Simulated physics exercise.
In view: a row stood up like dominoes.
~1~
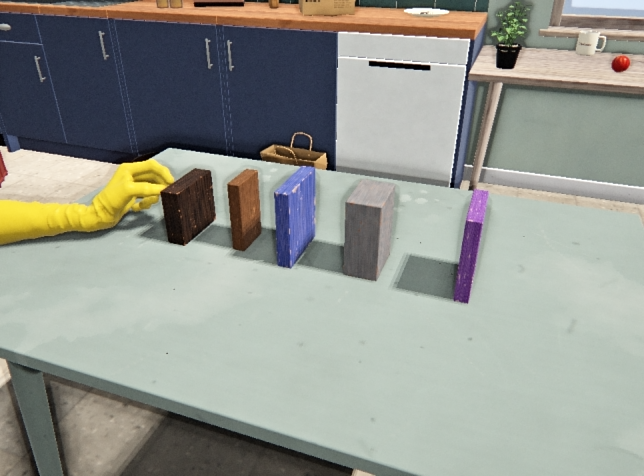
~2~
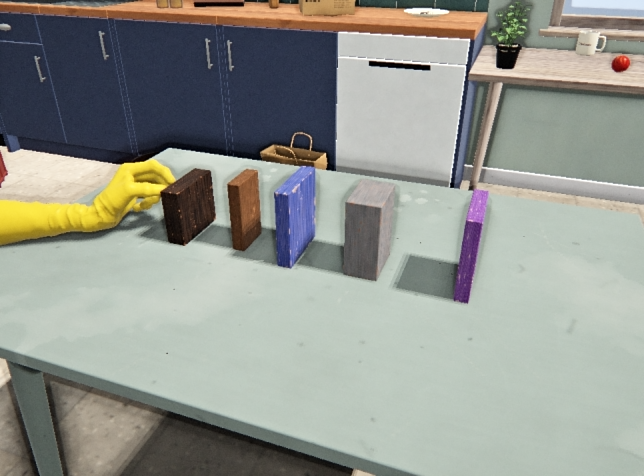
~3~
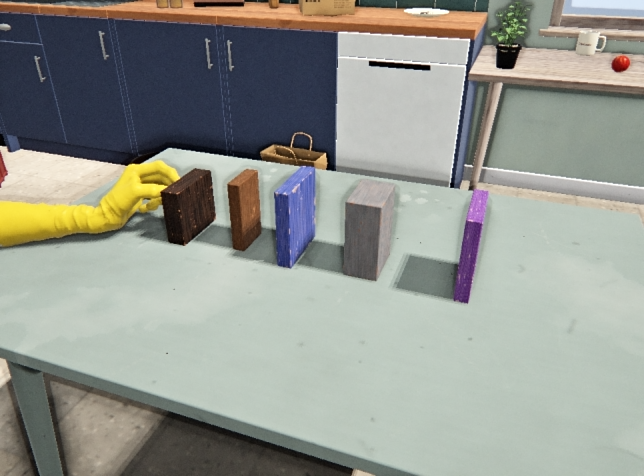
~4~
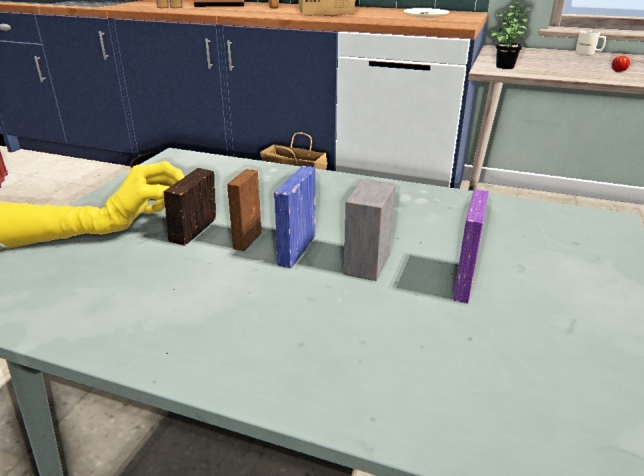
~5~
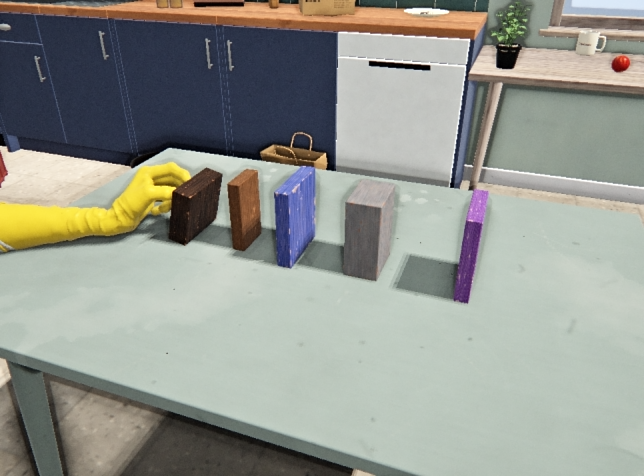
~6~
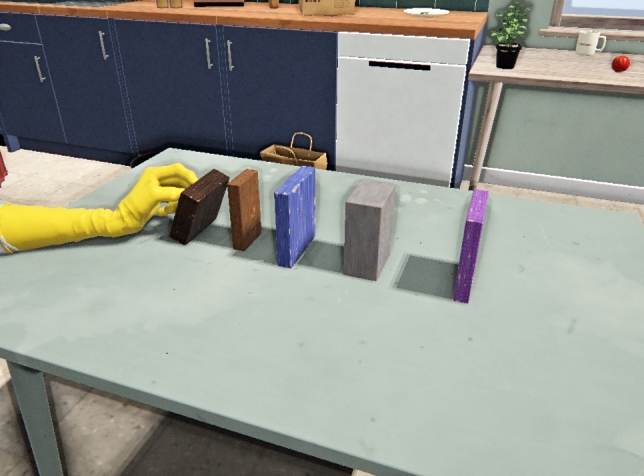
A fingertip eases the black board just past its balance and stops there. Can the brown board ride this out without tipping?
The brown board tips over.
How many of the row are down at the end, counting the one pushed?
5 of them.
Then, 0.60 s past the last view, black board 90° over; brown board rocked 60° from its first pose near (283, 227); blue board rocked 41° from its first pose; grey block rocked 3° from its first pose.
Then, 1.10 s past the last view, black board 90° over; brown board rocked 73° from its first pose near (287, 234); grey block on its side; blue board on its side.
Finally, down or leaning hard on the table, grey block, blue board and brown board. Final places as the last picture's camera would see them, brown board near (286, 234).
